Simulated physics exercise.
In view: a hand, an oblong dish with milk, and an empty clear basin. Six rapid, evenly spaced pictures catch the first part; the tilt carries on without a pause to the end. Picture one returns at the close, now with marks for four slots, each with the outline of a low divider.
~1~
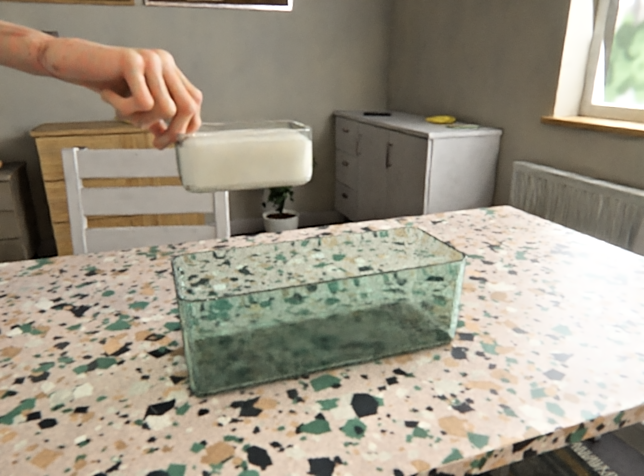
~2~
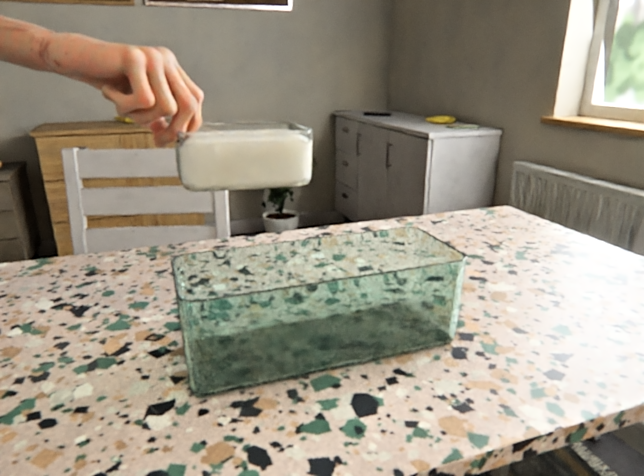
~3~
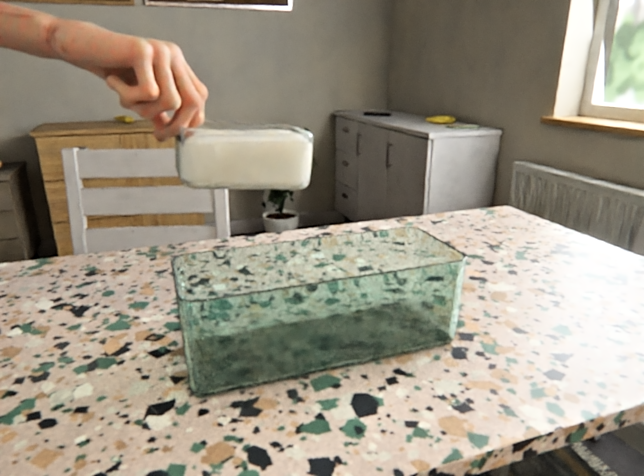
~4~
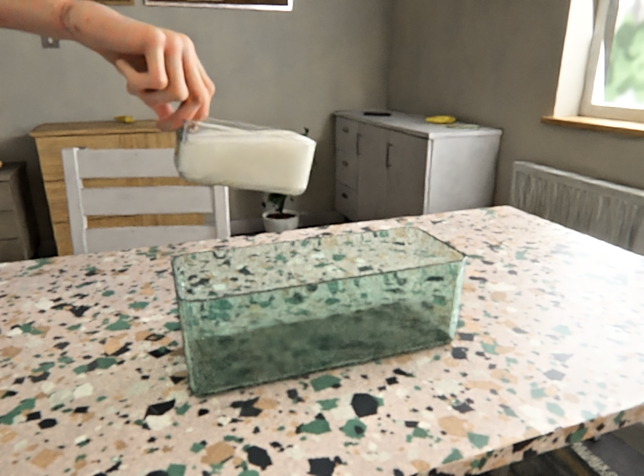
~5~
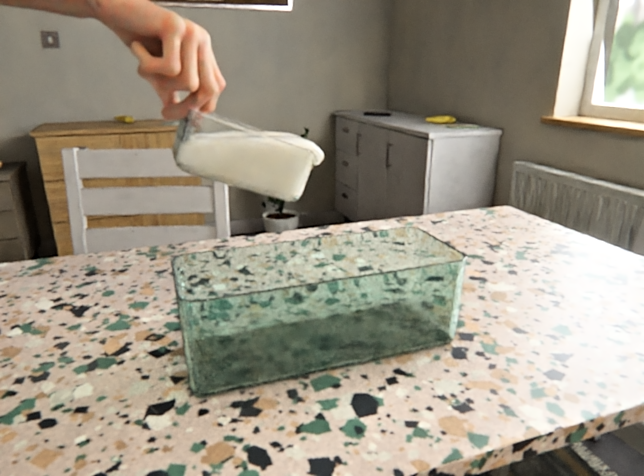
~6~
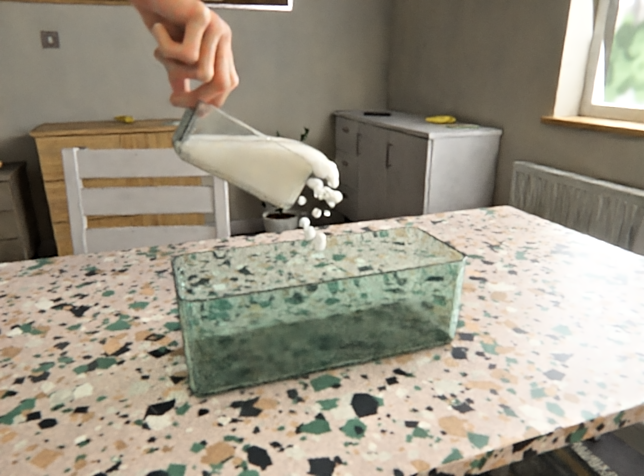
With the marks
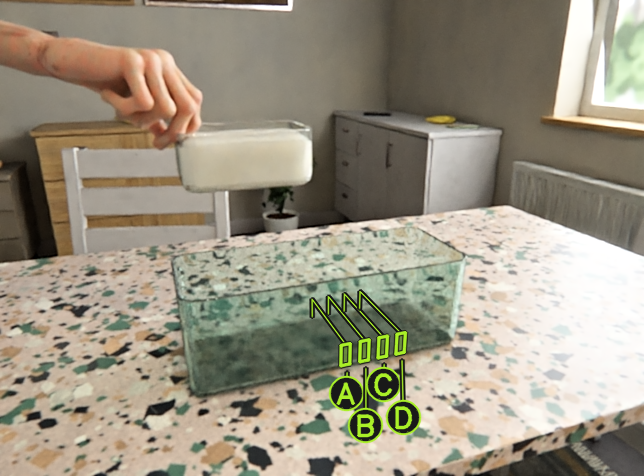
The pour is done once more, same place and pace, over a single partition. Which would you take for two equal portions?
Choose C.
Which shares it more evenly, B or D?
The answer is B.
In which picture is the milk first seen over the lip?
Picture 5.
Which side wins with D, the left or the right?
The left one.
On the marked copy, A at (347, 372); B at (365, 368); C at (384, 364); D at (401, 360).
For place A, about 28 % ends left of the wall and 70 % right of it.
For place B, about 37 % ends left of the wall and 61 % right of it.
For place C, about 51 % ends left of the wall and 47 % right of it.
For place D, about 86 % ends left of the wall and 13 % right of it.
